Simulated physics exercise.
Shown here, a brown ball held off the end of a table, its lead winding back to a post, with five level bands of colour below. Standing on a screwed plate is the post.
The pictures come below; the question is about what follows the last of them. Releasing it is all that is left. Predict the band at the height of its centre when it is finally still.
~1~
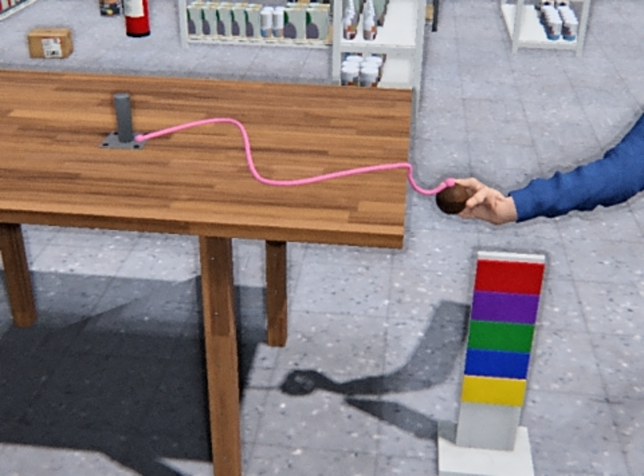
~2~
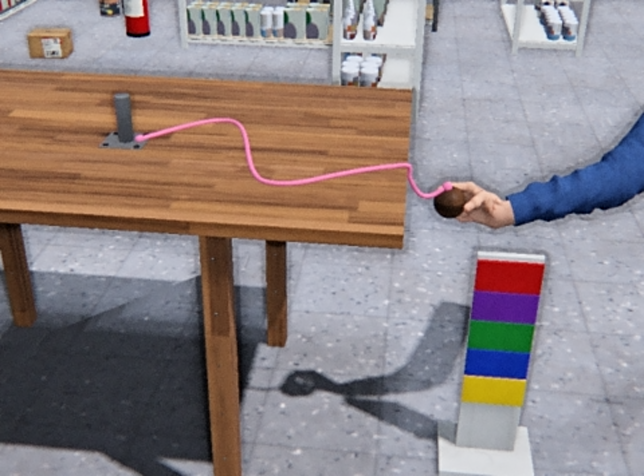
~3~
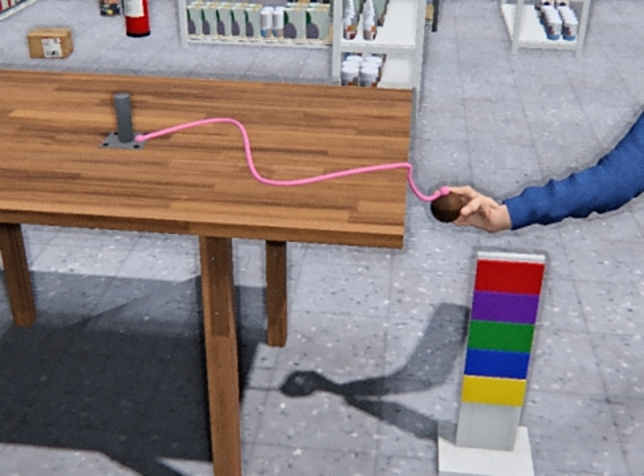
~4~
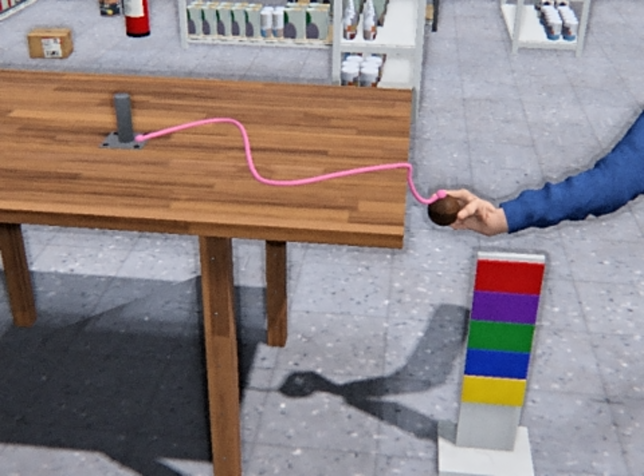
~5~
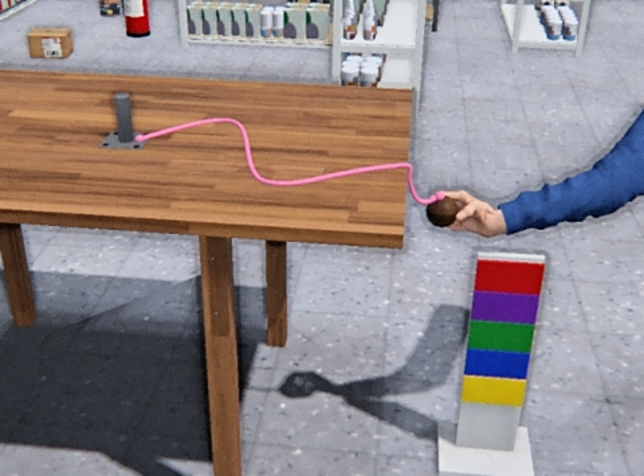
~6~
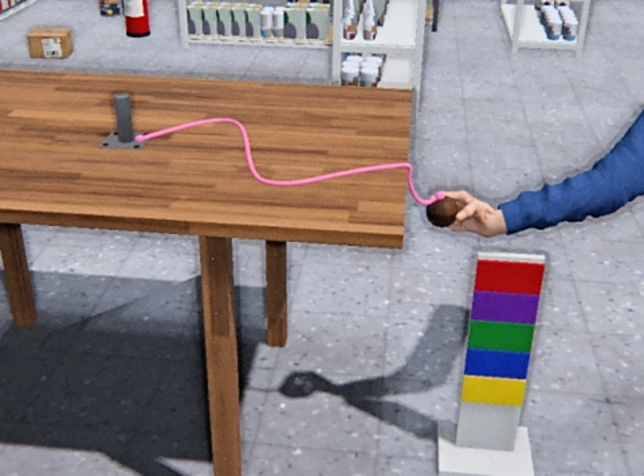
The blue band, level with its centre.
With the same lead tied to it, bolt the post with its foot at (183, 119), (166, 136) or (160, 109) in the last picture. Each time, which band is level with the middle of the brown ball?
Result 1: Yellow. Result 2: Yellow. Result 3: Blue.
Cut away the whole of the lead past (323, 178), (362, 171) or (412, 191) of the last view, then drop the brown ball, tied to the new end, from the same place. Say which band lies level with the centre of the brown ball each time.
Taking the cuts in order: Higher than all five, then red, then green.
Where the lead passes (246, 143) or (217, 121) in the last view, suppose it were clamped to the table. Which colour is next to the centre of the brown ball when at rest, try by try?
Try one: Purple. Try two: Green.
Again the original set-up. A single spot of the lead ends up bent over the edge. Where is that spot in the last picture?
At (264, 181), roughly.
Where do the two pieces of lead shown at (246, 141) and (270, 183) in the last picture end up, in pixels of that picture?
Point one: (307, 149); point two: (409, 163).
Early on, ball near (374, 337); level with blue.
Midway, ball near (412, 347); level with blue.
Finally, ball near (395, 345); level with blue. The lead holds its middle at blue.
